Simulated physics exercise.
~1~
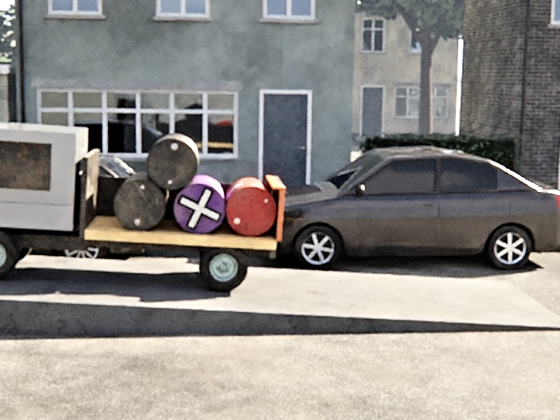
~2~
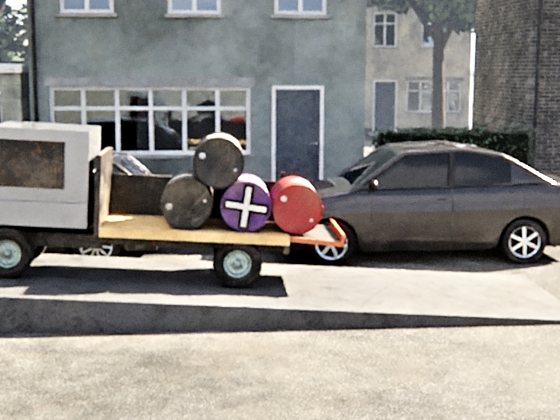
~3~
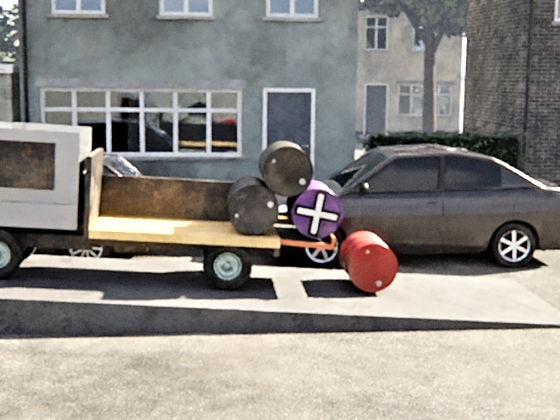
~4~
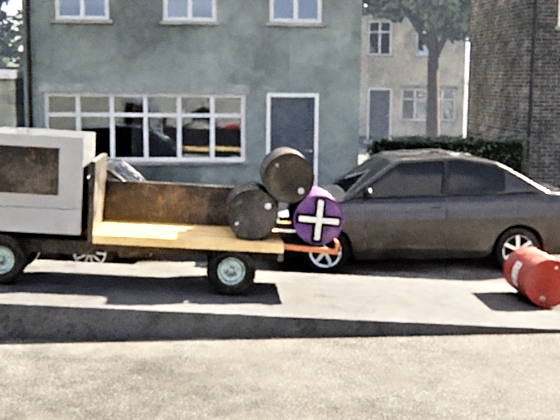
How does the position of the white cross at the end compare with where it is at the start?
At the start the white cross is over the truck bed, to the left of the upright tailgate. By the end it has moved to the right and is out over the lowered tailgate, in front of the nose of the dark car.
On a sunny street before a grey-green house, seen from across the road with a slight sway, a flatbed truck stands to the left of a parked dark car. Its bed holds two dark drums, one perched on top, a purple one with a white cross, and a red one against the upright orange tailgate. The tailgate swings down and the drums roll right. The red drum drops off the end and rolls away along the road past the car. The purple drum stops on the lowered tailgate, with the two dark drums close behind it.
